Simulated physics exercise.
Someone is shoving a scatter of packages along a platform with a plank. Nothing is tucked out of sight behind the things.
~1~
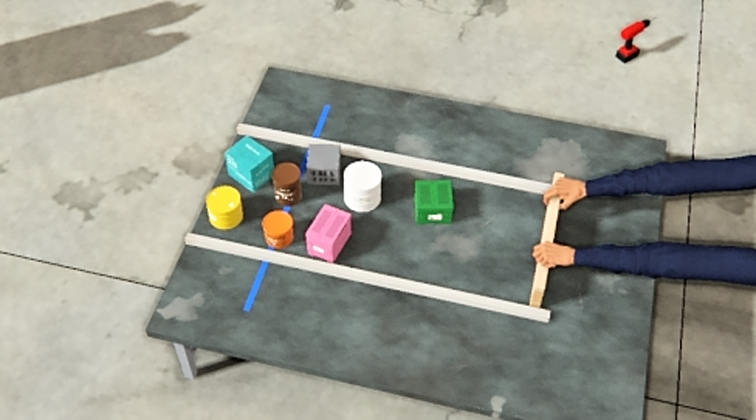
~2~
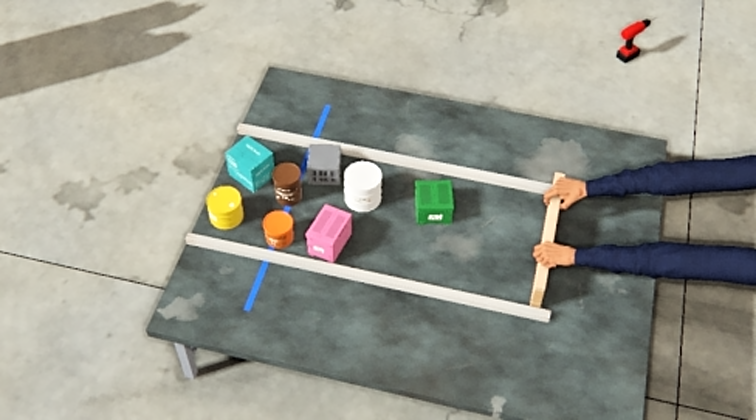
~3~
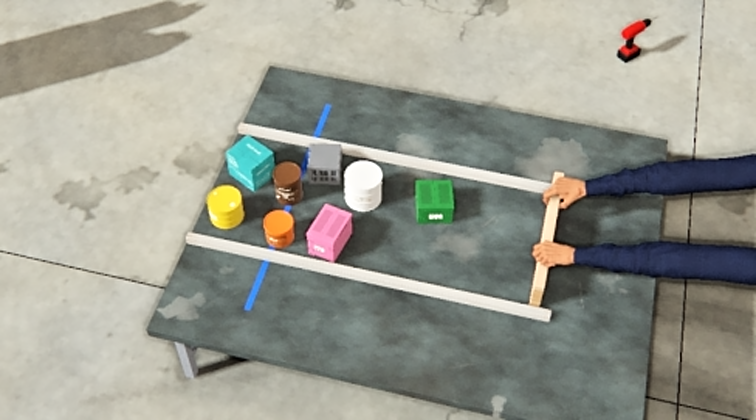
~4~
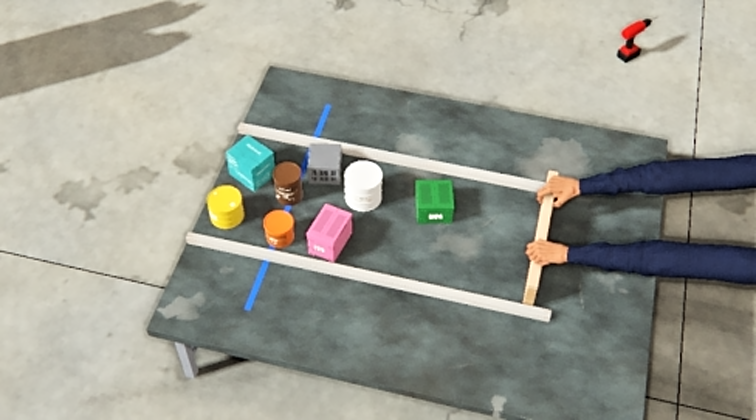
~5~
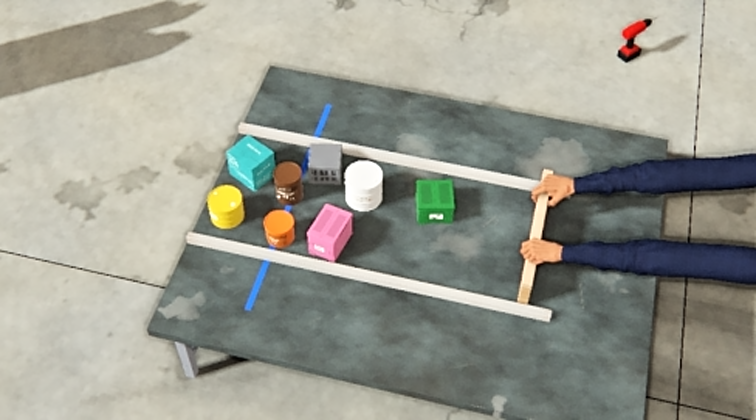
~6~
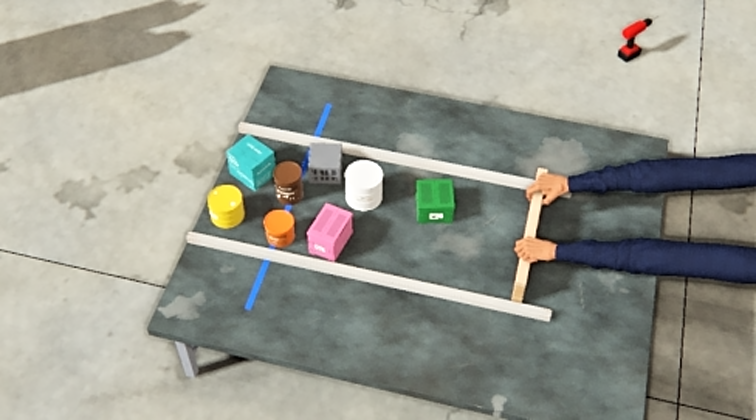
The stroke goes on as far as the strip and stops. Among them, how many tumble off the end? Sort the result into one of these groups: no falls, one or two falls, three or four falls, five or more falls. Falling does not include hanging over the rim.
One or two falls.
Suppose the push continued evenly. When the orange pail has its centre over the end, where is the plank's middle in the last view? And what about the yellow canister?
About (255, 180), and about (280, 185) for the other.
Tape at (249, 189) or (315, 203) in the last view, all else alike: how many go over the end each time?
So it's 5 the first time and 0 the second time.
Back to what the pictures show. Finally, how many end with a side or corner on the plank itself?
2 are in contact with it.
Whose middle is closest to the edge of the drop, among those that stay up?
The yellow canister winds up nearest.
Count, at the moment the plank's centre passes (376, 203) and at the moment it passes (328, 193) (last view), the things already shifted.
Tally at point one: 3; at point two: 7.
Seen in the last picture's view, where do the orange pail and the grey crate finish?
Orange pail: (236, 220); grey crate: (261, 142).
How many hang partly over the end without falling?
1 in all.
Early on, none off yet; yellow canister at rest near (226, 207); turquoise box at rest near (252, 163); brown pail at rest near (289, 184).
Finally, the number that fall off is one or two; lost, turquoise box.
